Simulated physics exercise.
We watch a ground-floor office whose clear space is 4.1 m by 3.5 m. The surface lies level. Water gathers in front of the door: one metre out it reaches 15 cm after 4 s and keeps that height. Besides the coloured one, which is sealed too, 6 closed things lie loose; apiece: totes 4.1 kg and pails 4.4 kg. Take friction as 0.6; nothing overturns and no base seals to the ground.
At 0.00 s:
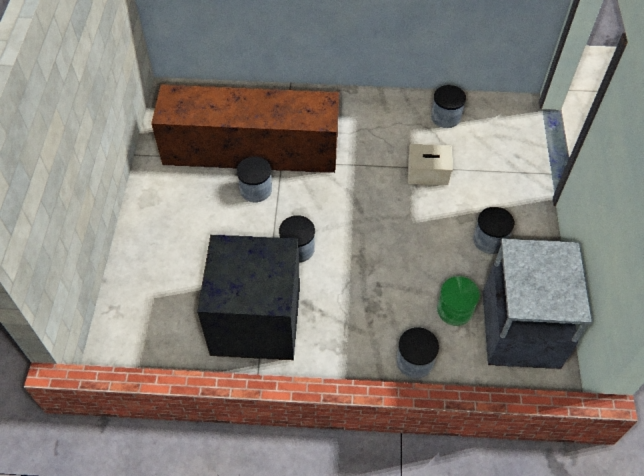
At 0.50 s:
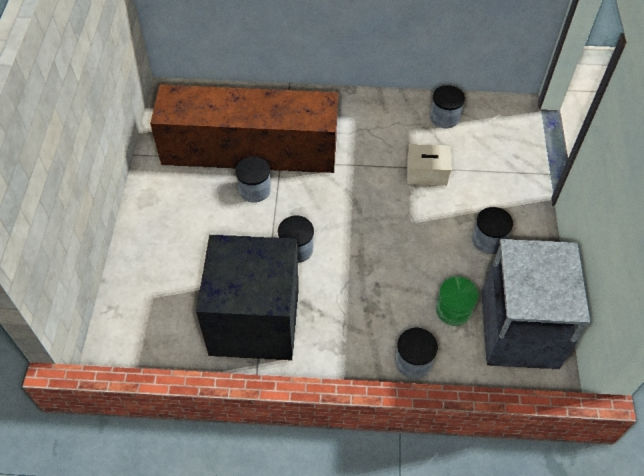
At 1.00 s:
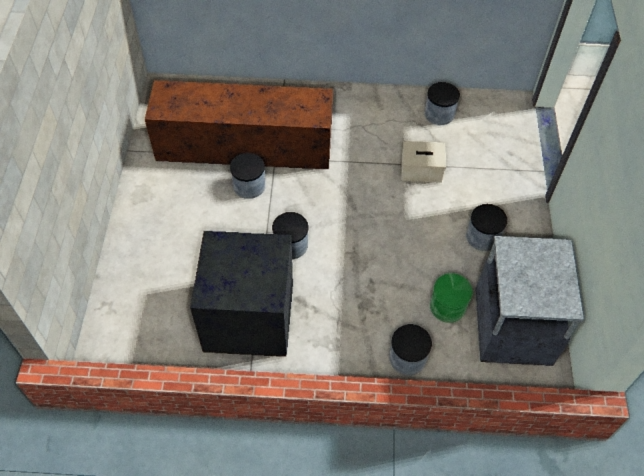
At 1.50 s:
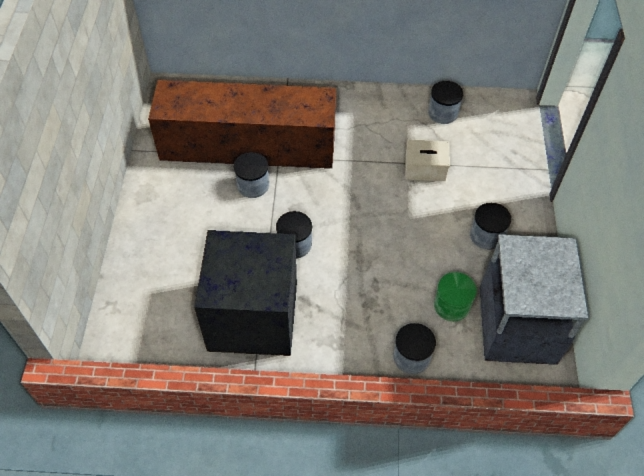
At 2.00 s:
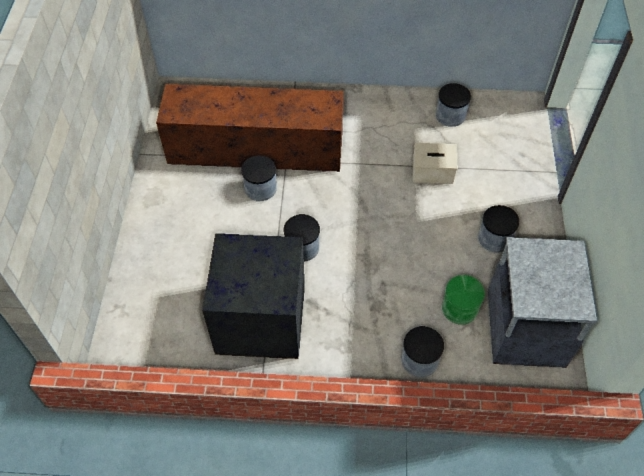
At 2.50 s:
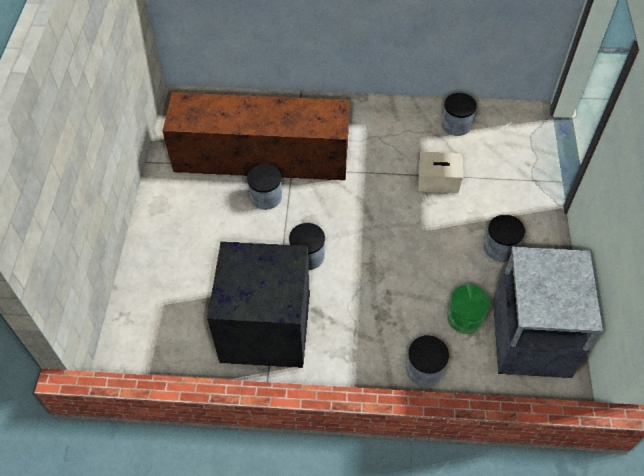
A long rust-brown counter stands at the back left of a ground-floor office, seen from high above over a low brick wall. A dark block sits left of centre and a grey-topped one at right, among five black-lidded pails, a green pail and a beige box, all motionless. Bluish water spreads over the grey ground outside, then shows slightly at the right-hand doorway, while the camera sways slightly.
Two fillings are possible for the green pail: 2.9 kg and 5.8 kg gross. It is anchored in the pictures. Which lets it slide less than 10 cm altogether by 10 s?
I expect that the smaller load will do.
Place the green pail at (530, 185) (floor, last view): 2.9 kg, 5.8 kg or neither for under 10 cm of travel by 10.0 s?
Neither is enough.
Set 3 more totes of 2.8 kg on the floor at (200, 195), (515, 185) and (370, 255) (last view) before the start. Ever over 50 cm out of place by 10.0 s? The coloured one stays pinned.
In turn: Short of it, over, more.
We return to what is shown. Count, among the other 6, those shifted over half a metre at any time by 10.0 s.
That makes 3.
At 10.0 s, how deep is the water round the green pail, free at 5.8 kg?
Roughly 2 cm.
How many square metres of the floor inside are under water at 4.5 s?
Some 3.5 m2.
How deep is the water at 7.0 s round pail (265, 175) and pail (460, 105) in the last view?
About 2 and 5 cm.
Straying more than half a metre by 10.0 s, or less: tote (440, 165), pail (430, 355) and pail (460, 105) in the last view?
In turn: Past it, short of it, more.
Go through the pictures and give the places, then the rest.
The green pail at (460, 293) rests on the ground; water covers 0.0 m2; 0 of 7 have shifted, in the first frame.
The green pail at (459, 293), on the bottom; 0.0 m2 under water; 0 of 7 have shifted, in the second frame.
The green pail at (453, 290) rests on the ground; water covers 0.0 m2; 0 of 7 have shifted, in the third frame.
The green pail at (457, 289) rests on the ground; 0.0 m2 under water; 0 of 7 have shifted, in the fourth frame.
The green pail at (465, 292) rests on the ground; 0.0 m2 under water; 0 of 7 have shifted, in the fifth frame.
The green pail at (471, 301), on the bottom; water covers 0.2 m2; 0 of 7 have shifted, in the sixth frame.
After 3.5 s the green pail would be 0 cm from its start with 2.9 kg and 0 cm from its start with 5.8 kg; 0 cm of water round it then.
After 4.5 s the green pail would be 0 cm from its start with 2.9 kg and 0 cm from its start with 5.8 kg; 0 cm of water round it then.
After 7.0 s the green pail would be 0 cm from its start with 2.9 kg and 0 cm from its start with 5.8 kg; 1 cm of water round it then.
After 10.0 s the green pail would be 0 cm from its start with 2.9 kg and 0 cm from its start with 5.8 kg; 2 cm of water round it then.
